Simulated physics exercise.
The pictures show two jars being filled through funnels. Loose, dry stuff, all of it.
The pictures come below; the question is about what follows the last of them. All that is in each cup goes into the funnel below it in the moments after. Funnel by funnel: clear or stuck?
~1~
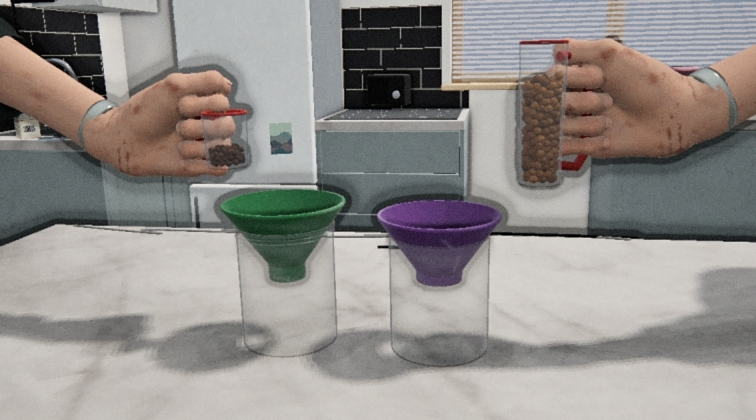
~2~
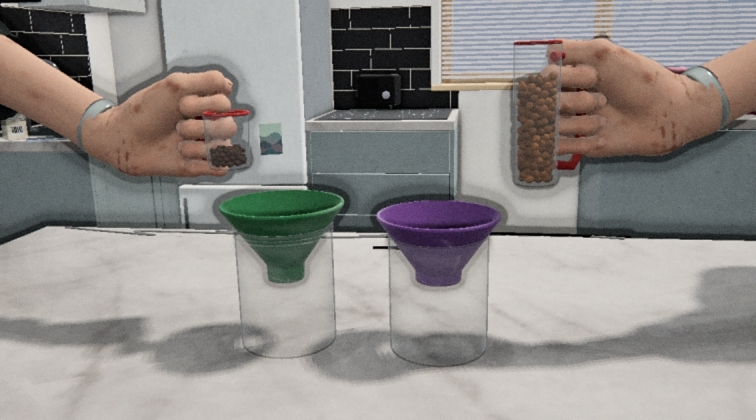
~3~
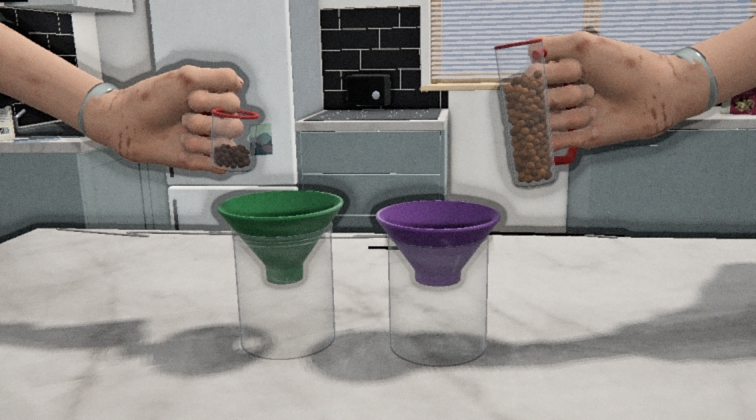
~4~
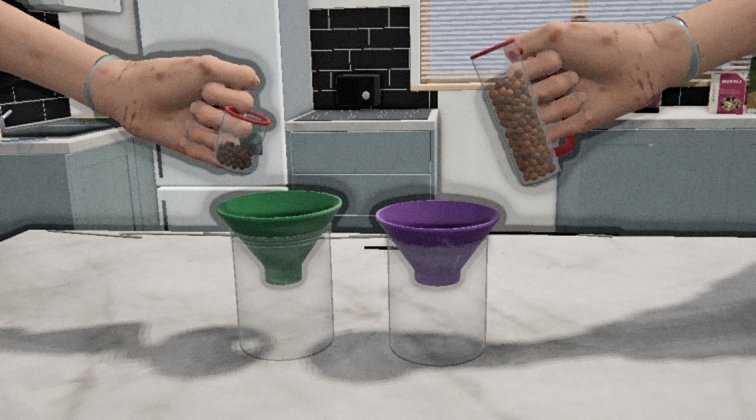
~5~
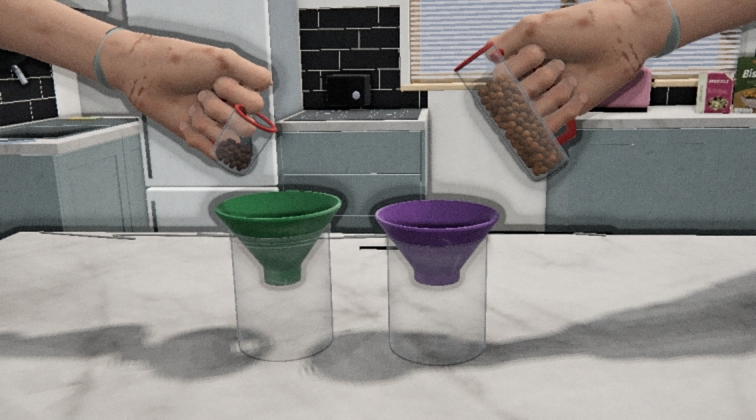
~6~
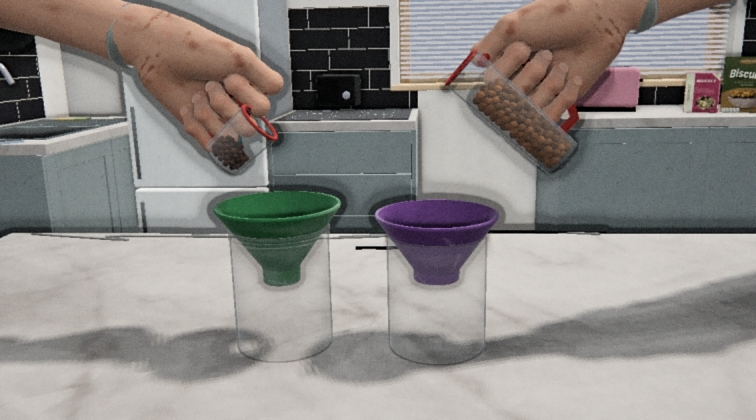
Left: I expect it will drain completely; right: I expect it will drain completely.
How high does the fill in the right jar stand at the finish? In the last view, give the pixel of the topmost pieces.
(467, 324) or nearby.
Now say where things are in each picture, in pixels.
The first frame shows left funnel (284, 212), outlet at (288, 277), about 6 pieces wide; left cup (226, 140), holding allspice berries; right funnel (439, 224), outlet at (439, 279), about 6 pieces wide; right cup (541, 114), holding cereal balls.
The second frame shows left cup (228, 140), upright; right cup (536, 114), upright.
The third frame shows left cup (234, 141), tipped 8°; right cup (527, 114), tipped 8°.
The fourth frame shows left cup (240, 141), tipped 22°; right cup (517, 114), tipped 22°.
The fifth frame shows left cup (242, 141), tipped 35°; right cup (512, 114), tipped 35°.
The sixth frame shows left funnel (278, 214), outlet at (282, 280); left cup (241, 141), tipped 48°; right funnel (437, 223), outlet at (437, 278); right cup (512, 113), tipped 48°.
Then, 0.18 s later than the last frame, left, every one still in the cup; right, every one still in the cup.
Then, 0.42 s later than the last frame, left, every one still in the cup; right, every one still in the cup.
Then, 0.67 s later than the last frame, left, roughly two thirds still in the cup, roughly a third in or over the funnel, just a few down in the jar; right, the larger part still in the cup, about a tenth in or over the funnel, just a few down in the jar.
When it is over, left, every one down in the jar; right, every one down in the jar.
